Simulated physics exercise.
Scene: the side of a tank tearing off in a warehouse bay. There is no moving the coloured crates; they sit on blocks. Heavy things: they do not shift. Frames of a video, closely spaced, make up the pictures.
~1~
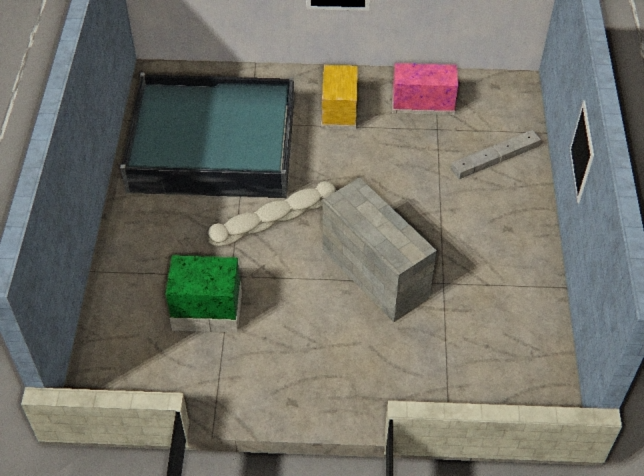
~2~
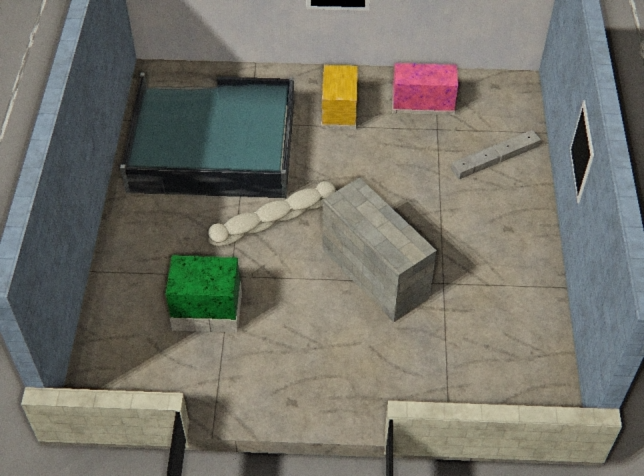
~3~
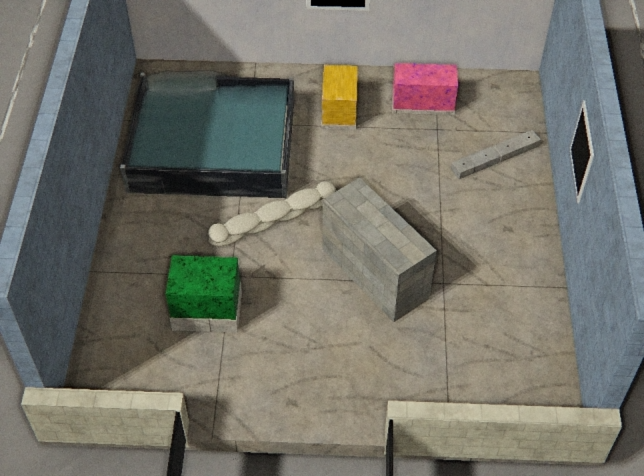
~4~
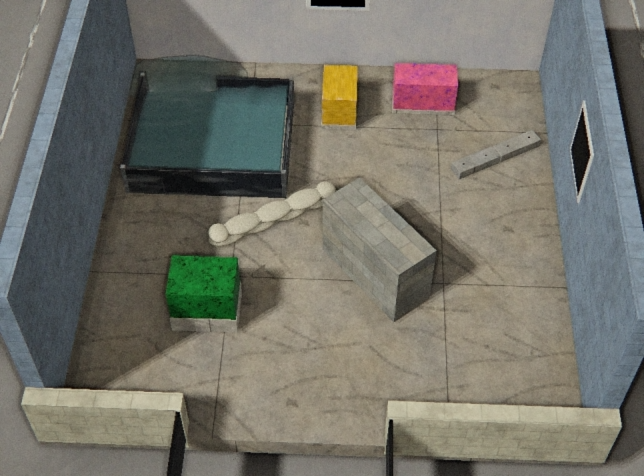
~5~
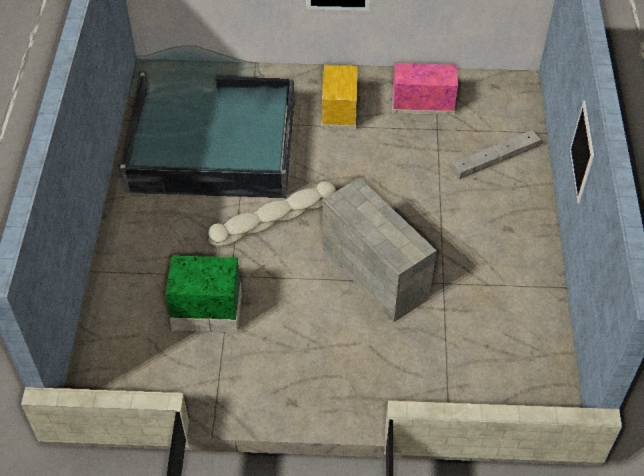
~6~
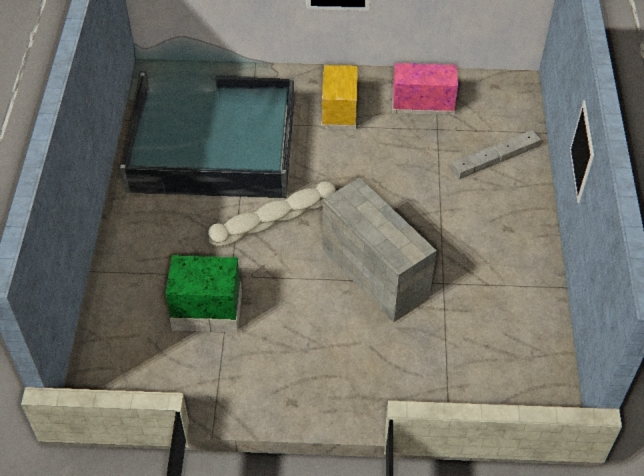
Water seeping out from the far side of a dark tank and spreading along the back wall, the coloured crates staying still.
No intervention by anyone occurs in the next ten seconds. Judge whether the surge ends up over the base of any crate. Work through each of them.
As I see it, yellow crate: Touched, pink crate: Touched, green crate: Untouched.
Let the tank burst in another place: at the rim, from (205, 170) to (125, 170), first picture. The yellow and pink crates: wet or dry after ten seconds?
In that case the yellow crate is never flooded and the pink crate is never flooded.
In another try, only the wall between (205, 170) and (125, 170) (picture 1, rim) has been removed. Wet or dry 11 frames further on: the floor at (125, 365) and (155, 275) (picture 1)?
I'd expect the first point to be reached and the second point to be reached.
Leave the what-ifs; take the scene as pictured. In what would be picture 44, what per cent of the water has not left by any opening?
I'd say roughly 100 percent.
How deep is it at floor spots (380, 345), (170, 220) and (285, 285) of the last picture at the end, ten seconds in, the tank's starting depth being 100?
In turn 4, 4 and 2 in a hundred.
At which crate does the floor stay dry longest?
It's the one in green.
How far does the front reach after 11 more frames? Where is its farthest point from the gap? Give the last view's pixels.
About (416, 70).
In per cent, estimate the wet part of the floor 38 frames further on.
That works out to some 55 in a hundred.
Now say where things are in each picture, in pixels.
In the first picture, the tank at (211, 126) is whole and still.
In the second picture, the front is at a hidden place, out from the gap on the tank's far side.
In the third picture, the front is at a hidden place, out from the gap on the tank's far side.
In the fourth picture, the front is at (152, 60), out from the gap on the tank's far side.
In the fifth picture, water pours out on the tank's far side and has run to (251, 63).
In the sixth picture, the front is at (266, 63), out from the gap on the tank's far side.
A moment on, water covers 5 % of the floor; the yellow crate not reached, the pink crate not reached, the green crate not reached.
Next, water covers 15 % of the floor; the yellow crate water round its plinth, the pink crate water round its plinth, the green crate not reached.
Then, water covers 30 % of the floor; the yellow crate water round its plinth, the pink crate water round its plinth, the green crate water round its plinth.
Later, water covers 55 % of the floor; the yellow crate water round its plinth, the pink crate water round its plinth, the green crate water round its plinth.
In the end, water covers 85 % of the floor; the yellow crate was topped, the pink crate was topped, the green crate stayed above the water.
